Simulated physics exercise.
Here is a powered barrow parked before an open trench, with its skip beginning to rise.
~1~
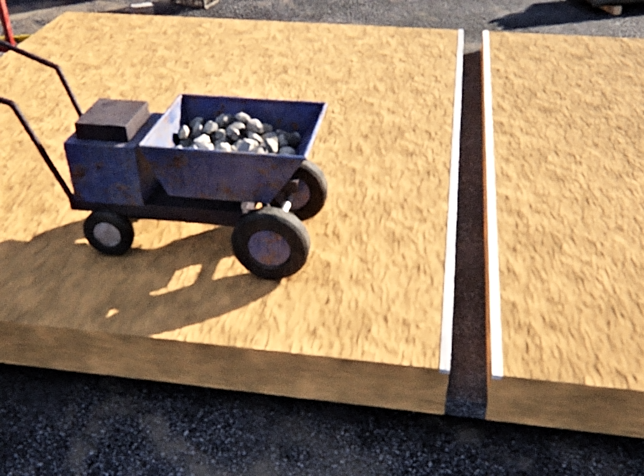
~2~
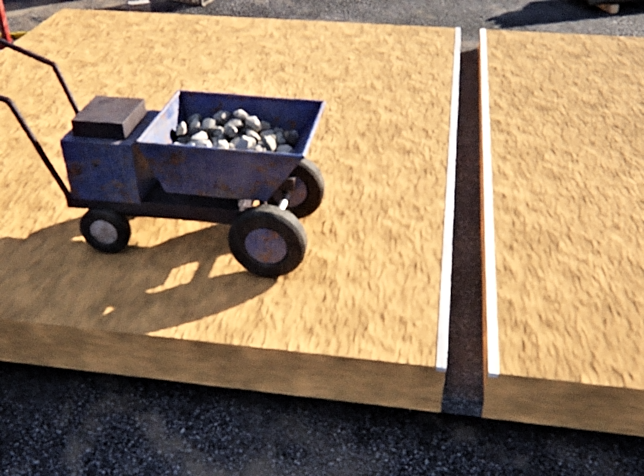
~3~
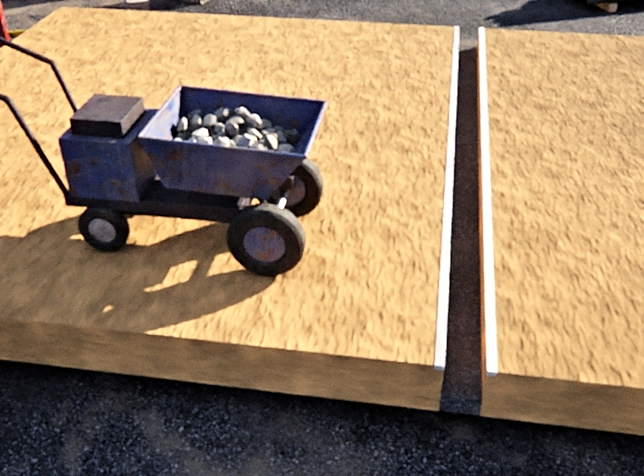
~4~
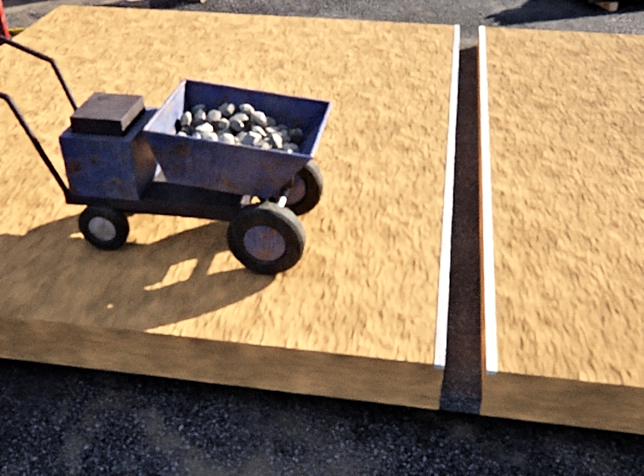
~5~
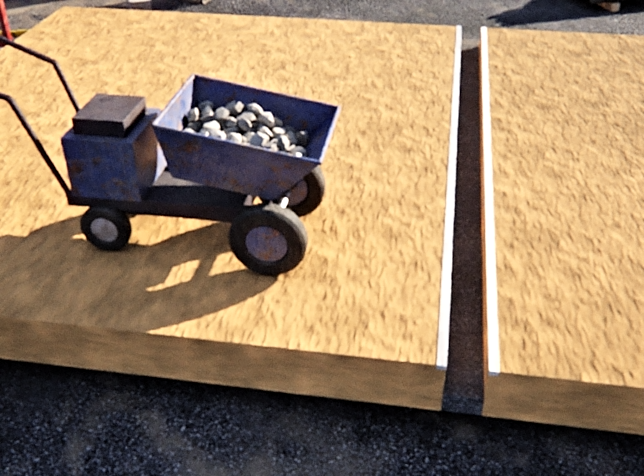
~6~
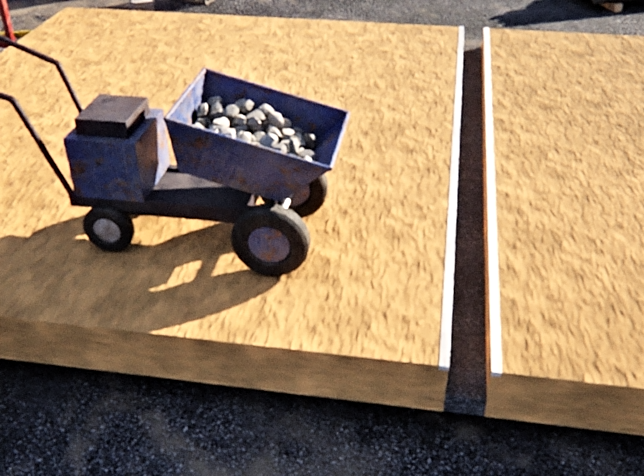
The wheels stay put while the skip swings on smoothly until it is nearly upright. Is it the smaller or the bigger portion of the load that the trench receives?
Below half.
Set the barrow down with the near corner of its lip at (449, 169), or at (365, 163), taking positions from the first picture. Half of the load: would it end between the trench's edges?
One after the other: The lesser share and the greater share.
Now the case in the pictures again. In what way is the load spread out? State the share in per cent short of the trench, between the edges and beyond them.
I get 50 % short, 20 % between and 0 % beyond.
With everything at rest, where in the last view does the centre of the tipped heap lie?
Near (424, 246), more or less.
Shortly afterwards, skip tipped steeply; the whole lot in the skip.
Next, skip tipped right over; the bulk in the skip; a little short of the trench; only a few in or heaped over the trench.
Some moments later, skip tipped right over; near a third in the skip; near half short of the trench; near a quarter in or heaped over the trench.
In the end, skip tipped right over; near a quarter in the skip; near half short of the trench; near a quarter in or heaped over the trench; none at all beyond it.
